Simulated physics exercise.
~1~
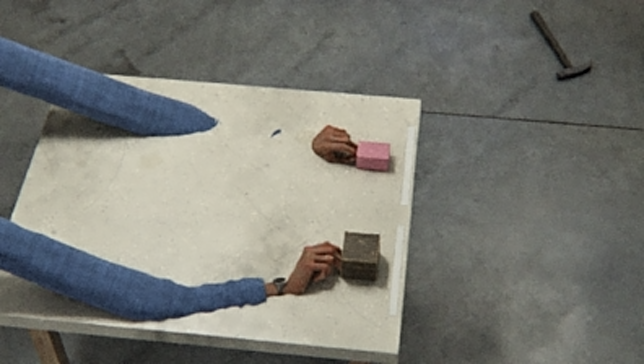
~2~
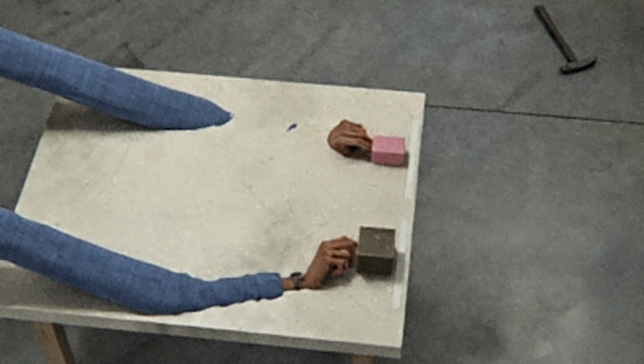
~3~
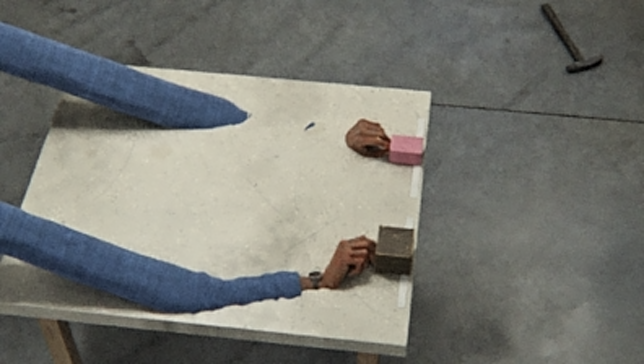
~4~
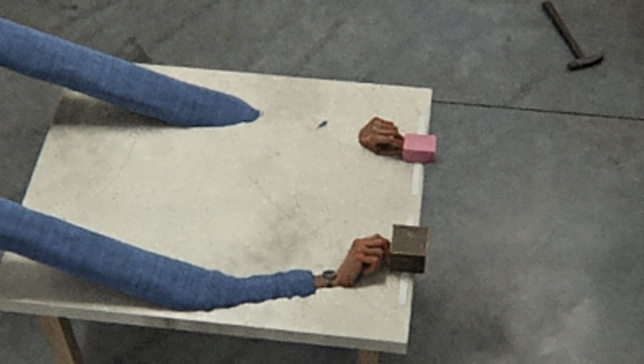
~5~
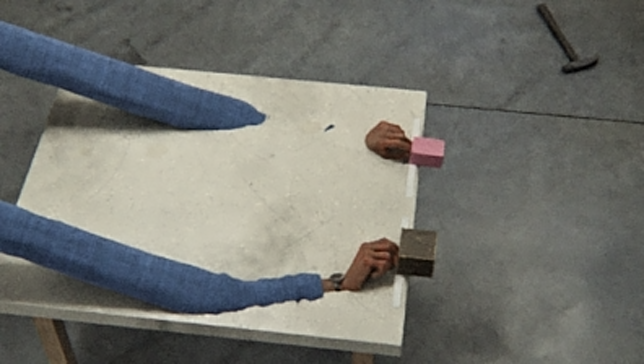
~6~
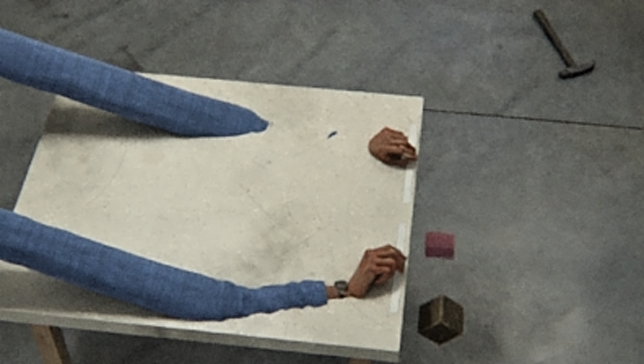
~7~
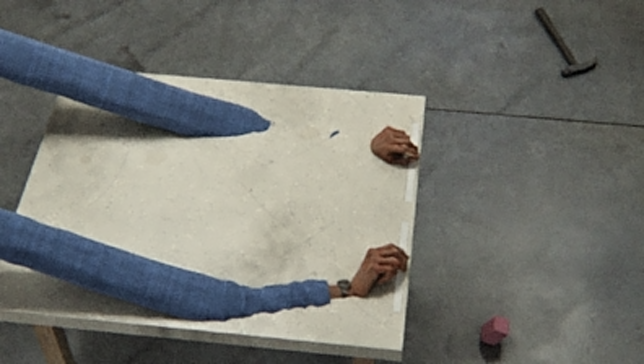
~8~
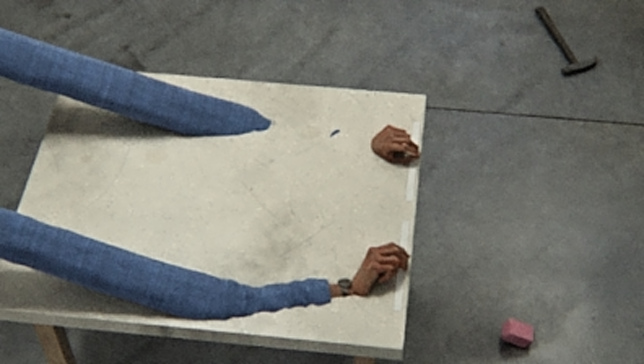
The video shows two hands in blue sleeves pushing a pink block and a black block rightward across a pale table until both tip over the edge and fall, the pink one ending on the grey floor while the black one drops out of view.
